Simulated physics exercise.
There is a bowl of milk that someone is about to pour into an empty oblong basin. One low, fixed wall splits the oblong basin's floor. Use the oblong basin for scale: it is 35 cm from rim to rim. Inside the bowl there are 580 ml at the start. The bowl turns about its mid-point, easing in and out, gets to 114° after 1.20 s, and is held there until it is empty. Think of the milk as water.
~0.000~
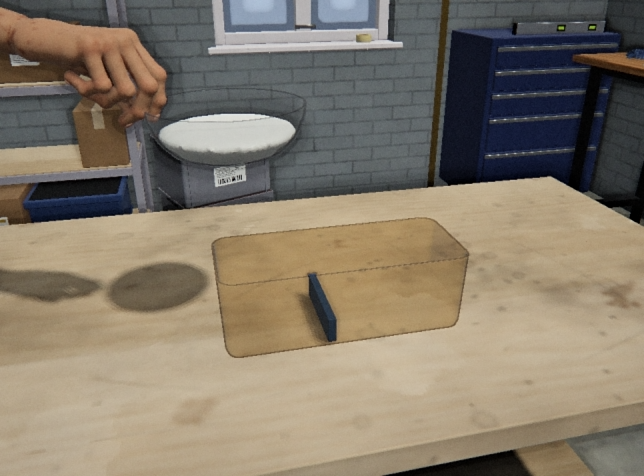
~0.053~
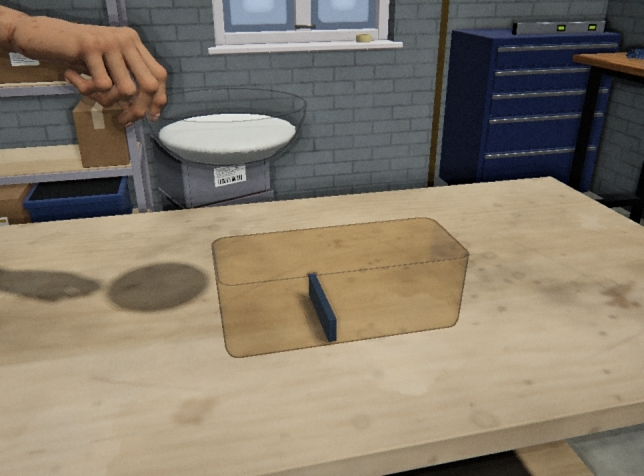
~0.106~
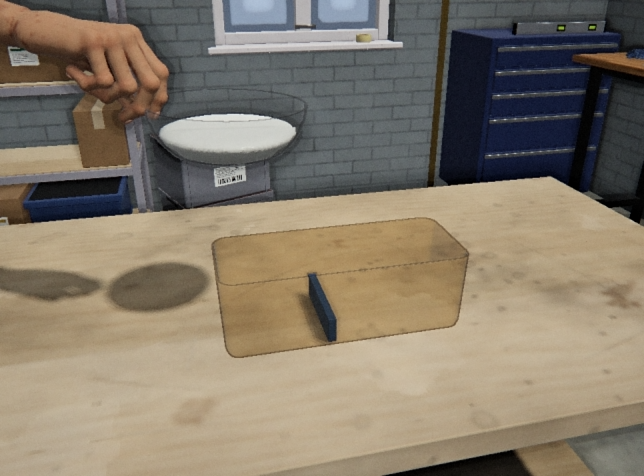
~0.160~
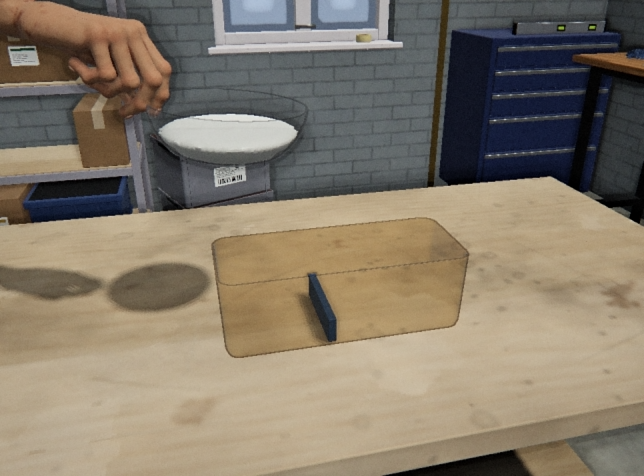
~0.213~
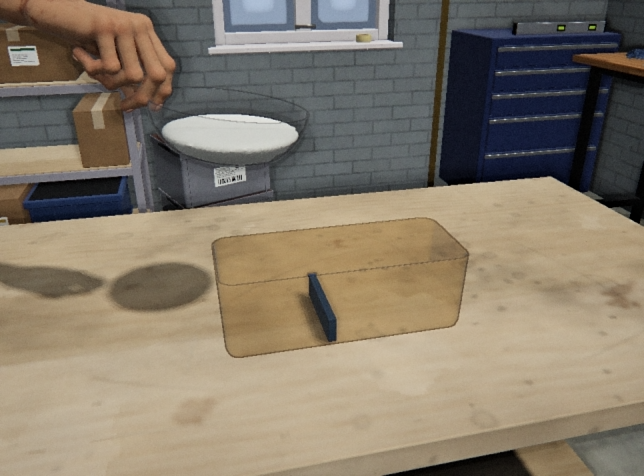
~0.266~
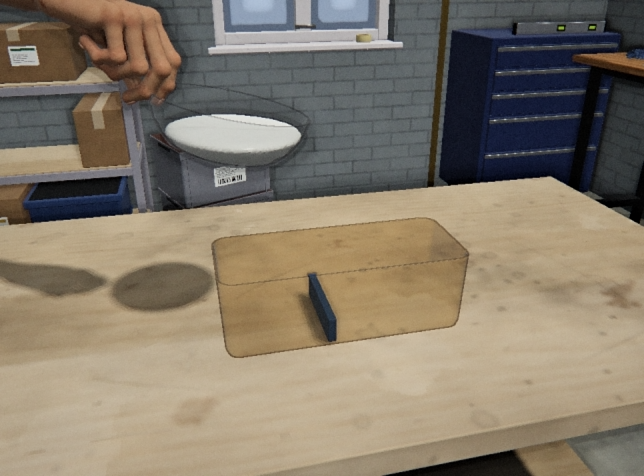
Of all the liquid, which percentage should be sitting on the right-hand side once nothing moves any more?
Around 69 per cent should be sitting there.
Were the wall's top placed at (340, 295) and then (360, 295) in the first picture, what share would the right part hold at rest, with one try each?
I'd say 50 percent on the first go, 15 percent on the next.
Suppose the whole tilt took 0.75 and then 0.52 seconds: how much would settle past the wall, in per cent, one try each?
The first try gives around 70 percent, the second around 60 percent.
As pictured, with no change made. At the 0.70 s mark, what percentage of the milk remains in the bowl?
Around 30 percent.
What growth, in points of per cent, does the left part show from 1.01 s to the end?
That is roughly 1 in a hundred of the whole.
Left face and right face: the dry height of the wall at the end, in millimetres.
Noted: Left near 28 mm, right near 22 mm.
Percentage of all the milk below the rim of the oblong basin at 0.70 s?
The basin holds roughly 24 in a hundred parts at that moment.
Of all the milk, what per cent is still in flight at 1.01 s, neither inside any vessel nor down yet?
Near 3 per cent, I'd say.
After 0.70 s the tilt is 71° and 30 per cent is still to pour, 0 is left of the wall and 24 right of it.
After 1.01 s the tilt is 107° and 0 per cent is still to pour, 28 is left of the wall and 68 right of it.
After 1.34 s the tilt is 114° and 0 per cent is still to pour, 30 is left of the wall and 69 right of it.
After 1.70 s the tilt is 114° and 0 per cent is still to pour, 30 is left of the wall and 69 right of it.
In the end 30 per cent lies left of the wall, 69 right of it and 1 outside.
